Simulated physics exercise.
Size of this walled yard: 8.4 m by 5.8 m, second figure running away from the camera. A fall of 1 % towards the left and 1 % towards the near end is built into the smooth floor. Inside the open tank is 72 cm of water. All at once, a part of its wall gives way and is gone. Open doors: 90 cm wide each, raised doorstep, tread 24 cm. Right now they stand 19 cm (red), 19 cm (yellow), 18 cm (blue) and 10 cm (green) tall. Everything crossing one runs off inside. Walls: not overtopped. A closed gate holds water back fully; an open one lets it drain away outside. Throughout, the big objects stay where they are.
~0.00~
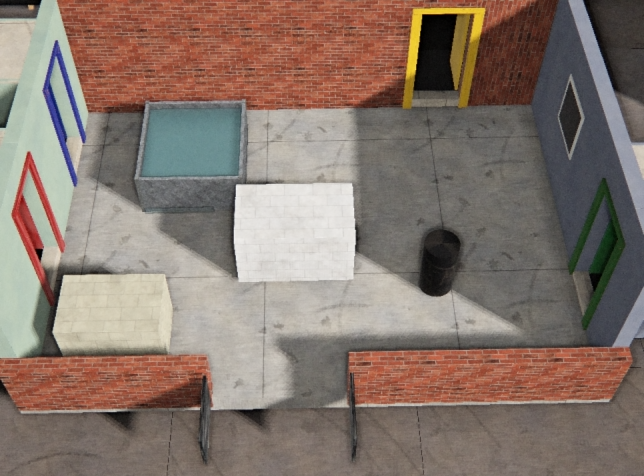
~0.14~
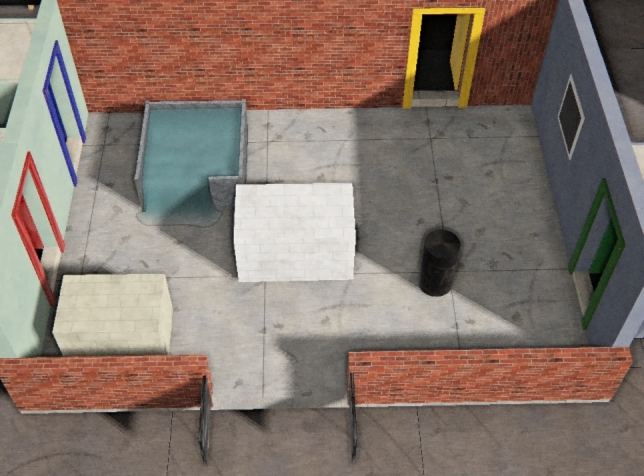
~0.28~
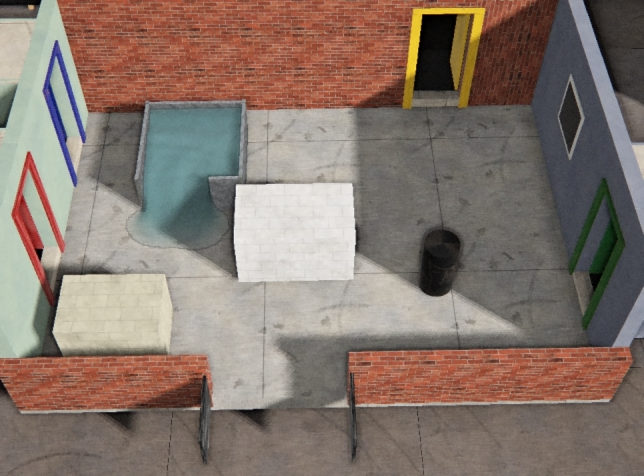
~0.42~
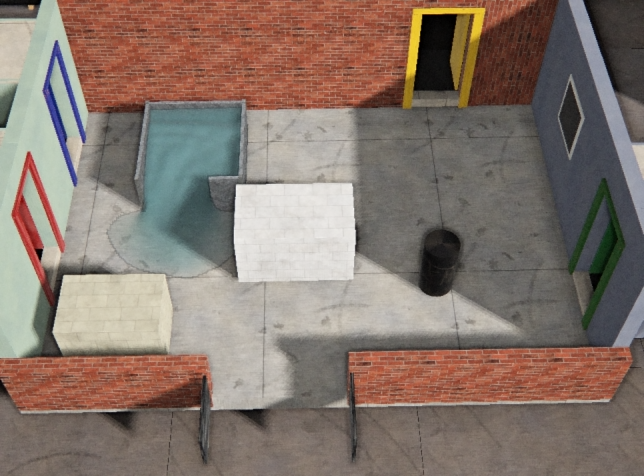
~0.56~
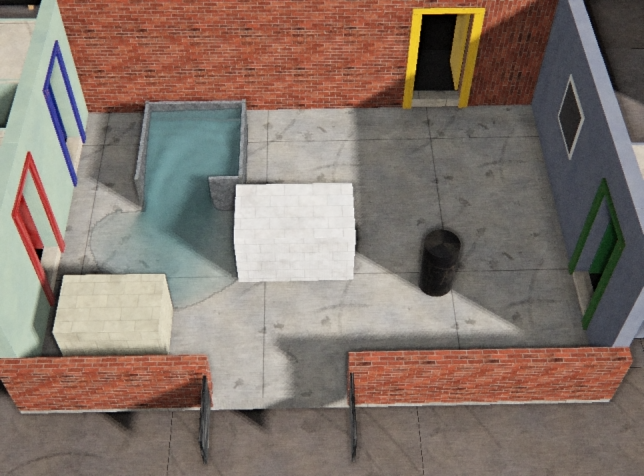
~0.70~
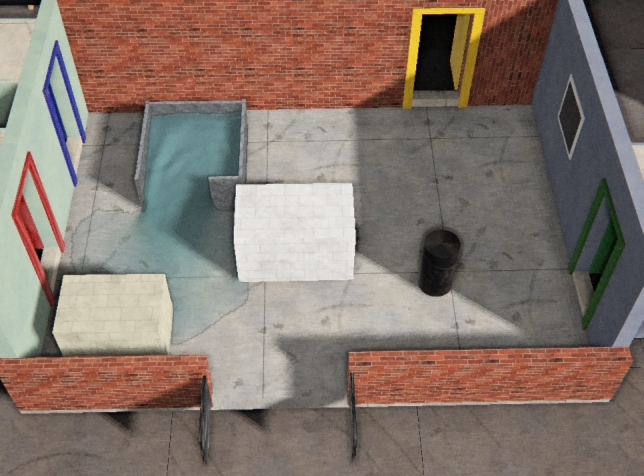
Water pours from a grey open tank at the back left of a walled yard, seen from high above by a still camera, after part of the tank's front wall vanishes. Around it stand a white block, a cream block, a black barrel, and blue, red, yellow and green doorways. The thin sheet spreads across the grey floor toward the near side, passing between the two blocks.
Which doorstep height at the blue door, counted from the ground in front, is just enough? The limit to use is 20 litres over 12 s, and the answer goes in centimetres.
A height of roughly 6.5 cm is just enough.
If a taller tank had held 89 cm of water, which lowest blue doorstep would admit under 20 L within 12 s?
In that case, roughly 8.0 cm.
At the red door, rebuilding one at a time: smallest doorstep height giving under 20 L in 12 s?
For red, a step near 28 cm.
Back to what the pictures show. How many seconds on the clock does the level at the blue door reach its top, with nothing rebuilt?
The depth peaks at about 8.0 seconds.
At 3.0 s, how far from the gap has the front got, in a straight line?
4.6 metres.
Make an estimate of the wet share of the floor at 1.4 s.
Some 20 in a hundred.
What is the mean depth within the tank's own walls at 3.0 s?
Around 21 centimetres.
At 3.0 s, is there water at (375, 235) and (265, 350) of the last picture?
First untouched, then soaked.
After 1.4 s water covers 20 % of the floor, deepest (42 cm) near (52, 307); it has not reached the blue door.
After 3.0 s water covers 30 % of the floor, deepest (28 cm) near (38, 377); it has not reached the blue door.
After 12.0 s water covers 70 % of the floor, deepest (10 cm) near (36, 388); 7 cm at the blue door, 0 litres in over its 18 cm doorstep.
At the blue door as built, the water arrived by 3.1 s and peaked near 11 cm at 8.2 s.
With a doorstep of 5.5 cm, 32 litres would have come in within the 12 s; with 7.5 cm, 11 litres. So under 20 litres takes about 6.5 cm.
